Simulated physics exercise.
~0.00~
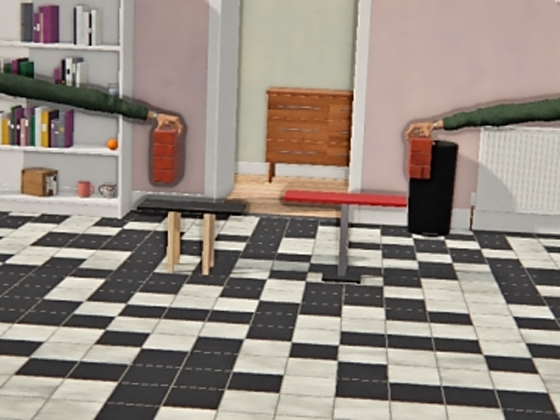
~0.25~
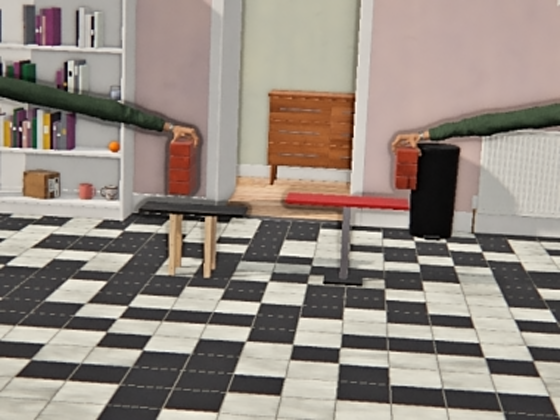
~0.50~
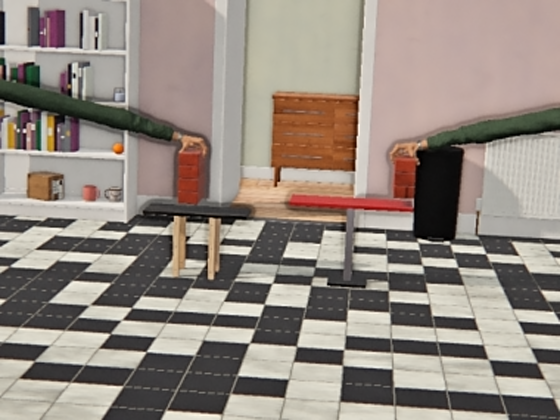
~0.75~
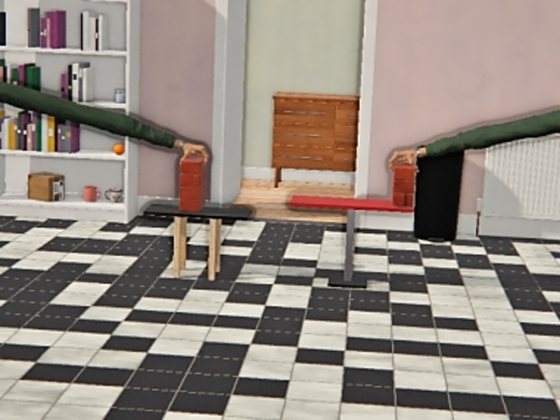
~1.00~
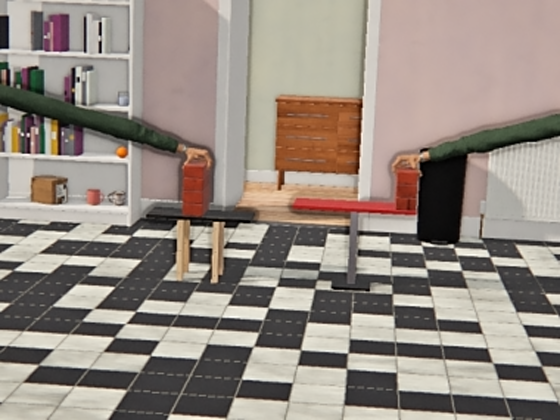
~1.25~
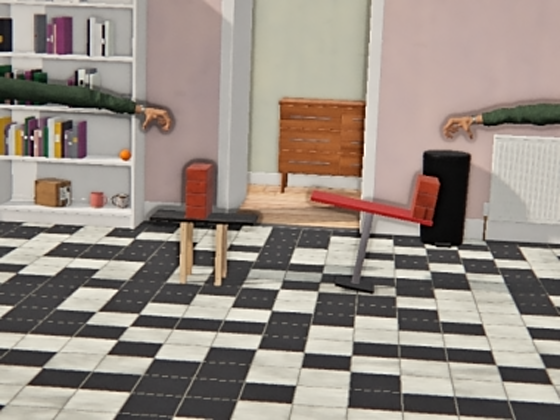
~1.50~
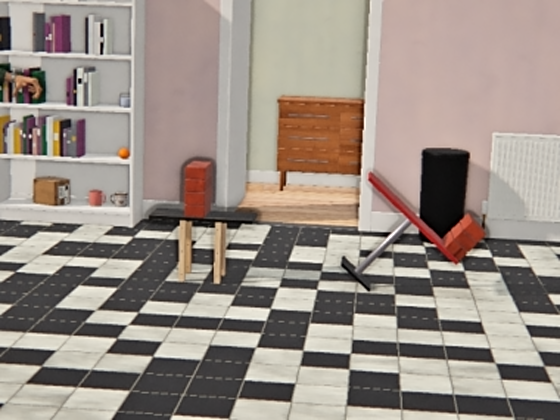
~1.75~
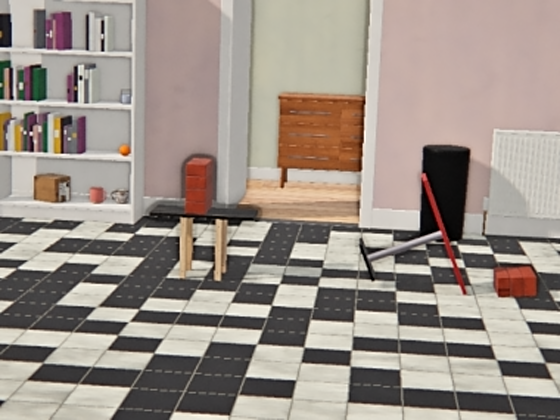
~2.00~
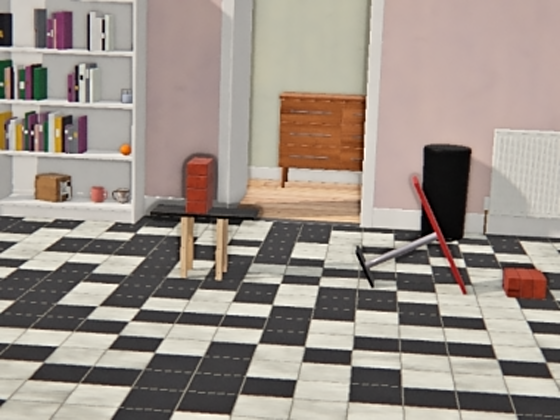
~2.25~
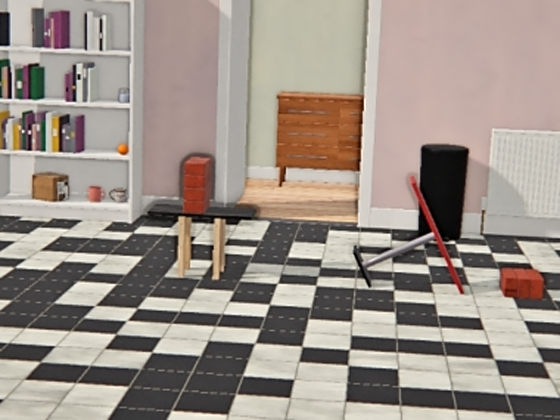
Two green-sleeved arms reach in from either side of a room with a black-and-white checkered floor, each holding a stack of red bricks, seen from the front by a slightly swaying camera. A black small table with wooden legs stands at left, and a red-topped stand on a single dark post at right, before a doorway and wooden drawers. The hands lower the bricks onto the outer part of the red top and onto the black table, then let go and withdraw. The red stand tips rightward and topples, spilling its bricks onto the floor. The black table stays steady, its bricks still upright.
